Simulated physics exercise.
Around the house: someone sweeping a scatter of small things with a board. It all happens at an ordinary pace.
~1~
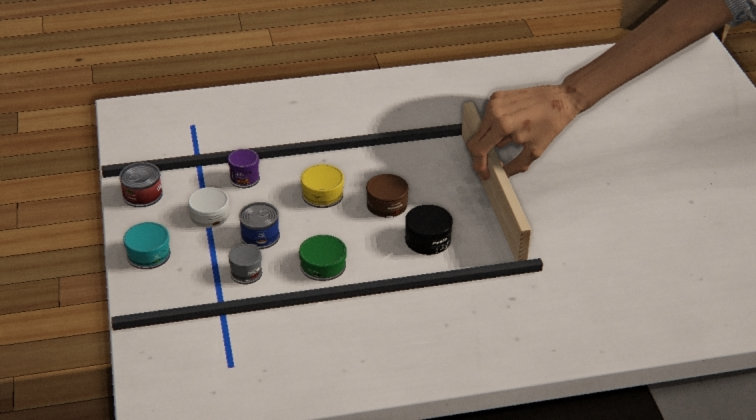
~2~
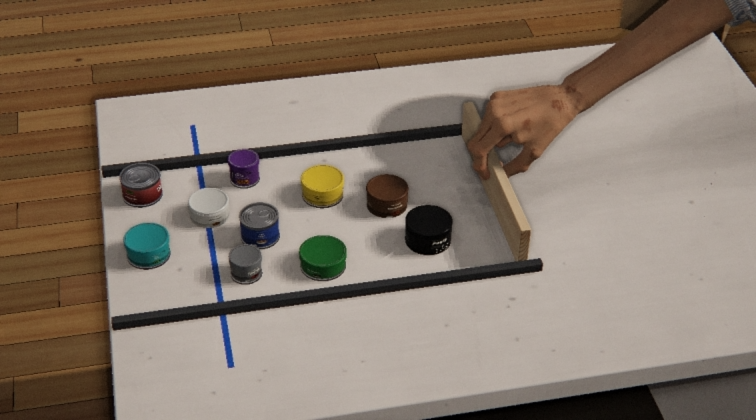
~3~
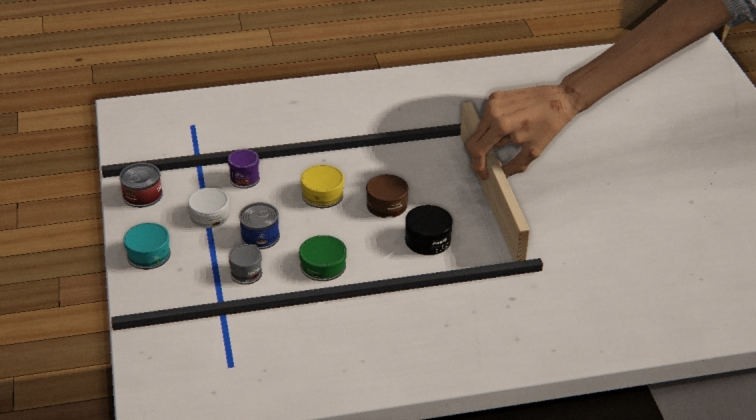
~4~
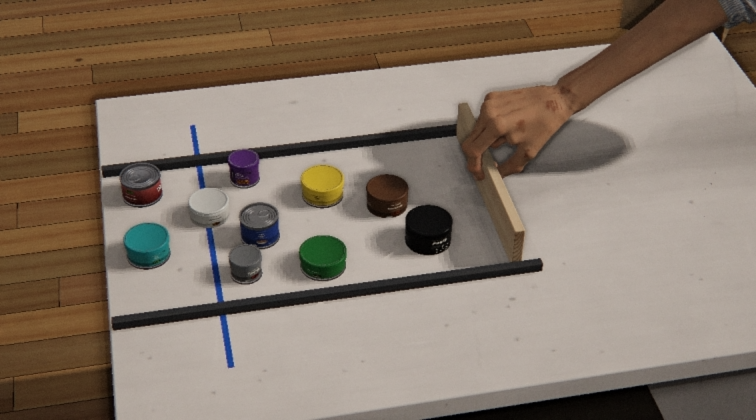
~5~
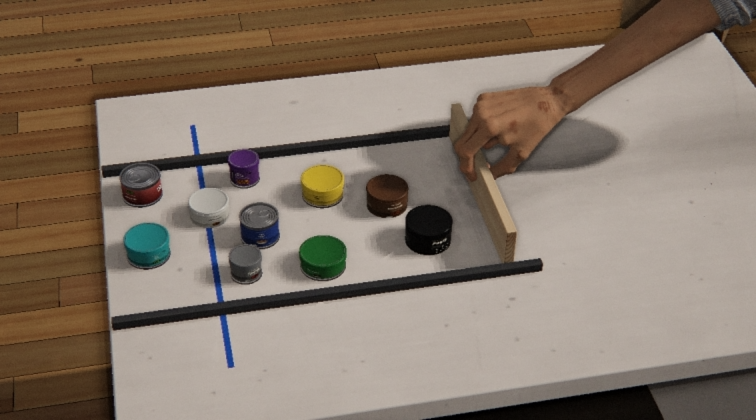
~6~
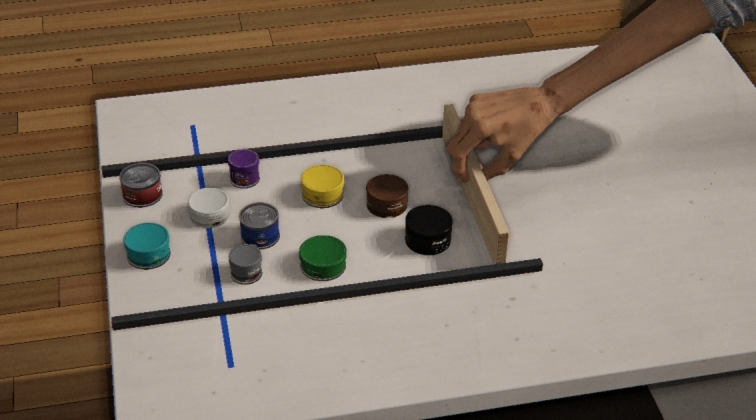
A hand slides a wooden board slightly left toward the scattered, unmoving small pots.
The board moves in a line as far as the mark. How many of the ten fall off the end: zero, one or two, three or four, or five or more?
The number that fall off is zero.
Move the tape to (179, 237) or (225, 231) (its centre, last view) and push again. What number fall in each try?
The counts: 1 and 0.
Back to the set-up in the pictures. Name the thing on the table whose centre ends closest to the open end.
That is the turquoise pot.
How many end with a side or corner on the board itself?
5 of them.
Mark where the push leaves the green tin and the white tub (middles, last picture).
Near (195, 288) and (150, 217).
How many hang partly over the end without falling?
That would be 1.
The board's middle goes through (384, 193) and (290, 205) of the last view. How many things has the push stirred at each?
2 and 6.
A little later, none off yet; turquoise pot at rest near (147, 246); red pot at rest near (141, 185); white tub at rest near (209, 208).
When it is over, the number that fall off is zero.
